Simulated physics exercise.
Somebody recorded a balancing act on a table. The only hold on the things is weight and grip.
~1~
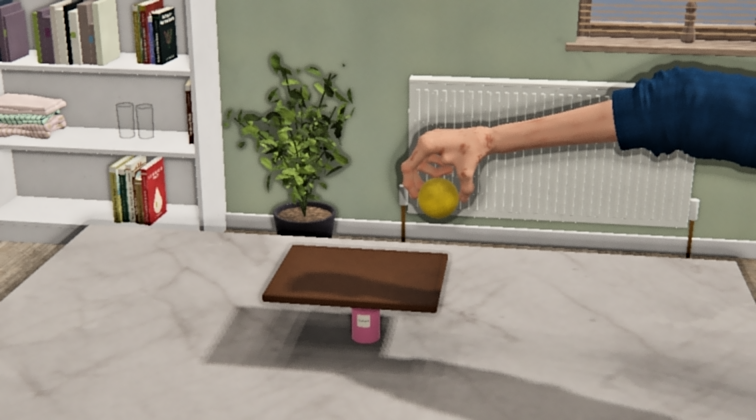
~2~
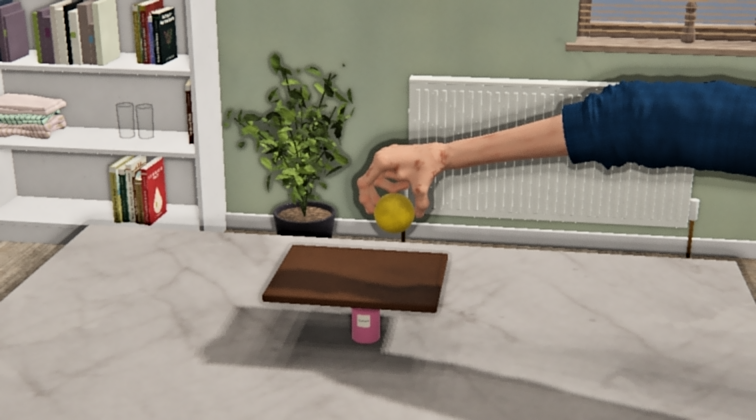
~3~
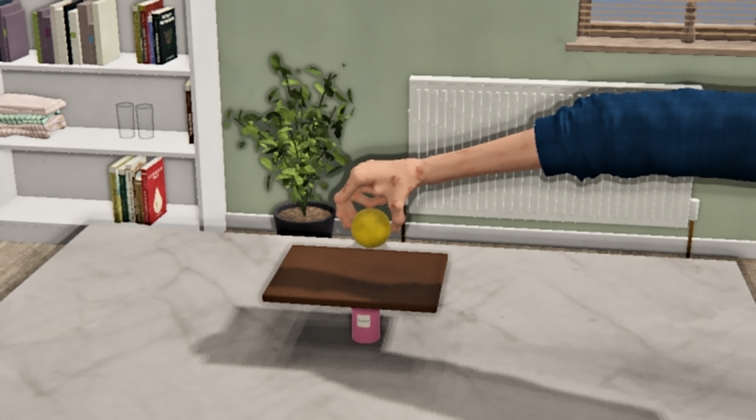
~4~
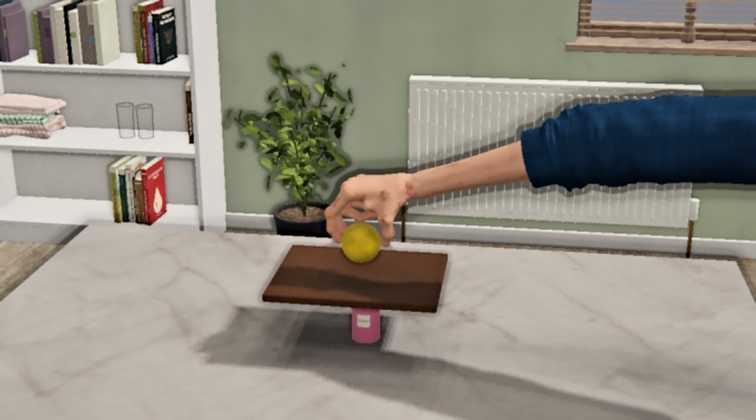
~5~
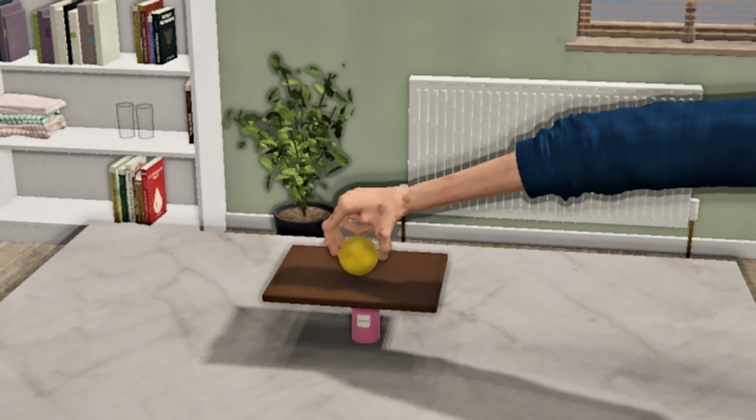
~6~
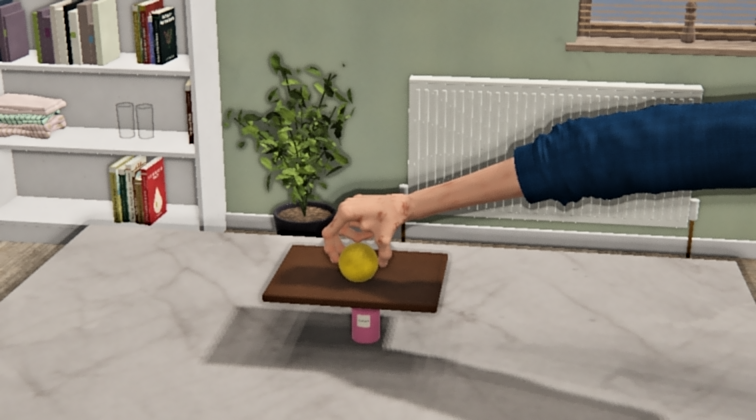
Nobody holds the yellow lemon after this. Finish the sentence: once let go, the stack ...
Once let go, the stack stays put.
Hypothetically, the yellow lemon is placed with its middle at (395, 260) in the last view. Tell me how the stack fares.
Outcome: Stable.
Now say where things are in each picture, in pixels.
On its way; yellow lemon (438, 198); pink shaker (366, 309), in the first picture.
On its way; yellow lemon (394, 213); pink shaker (366, 309), in the second picture.
On its way; yellow lemon (371, 228); pink shaker (366, 309), in the third picture.
On its way; yellow lemon (361, 242); pink shaker (366, 309), in the fourth picture.
On its way; yellow lemon (358, 255); pink shaker (366, 309), in the fifth picture.
In place under the hand; yellow lemon (358, 262); pink shaker (366, 309), in the sixth picture.
Then, 0.30 s after the last picture, nothing has stirred.
Then, 0.70 s after the last picture, yellow lemon resting near (358, 263).
At rest, all 3 in place. Seen from the same camera at the end, yellow lemon near (358, 263). The stack stays up.
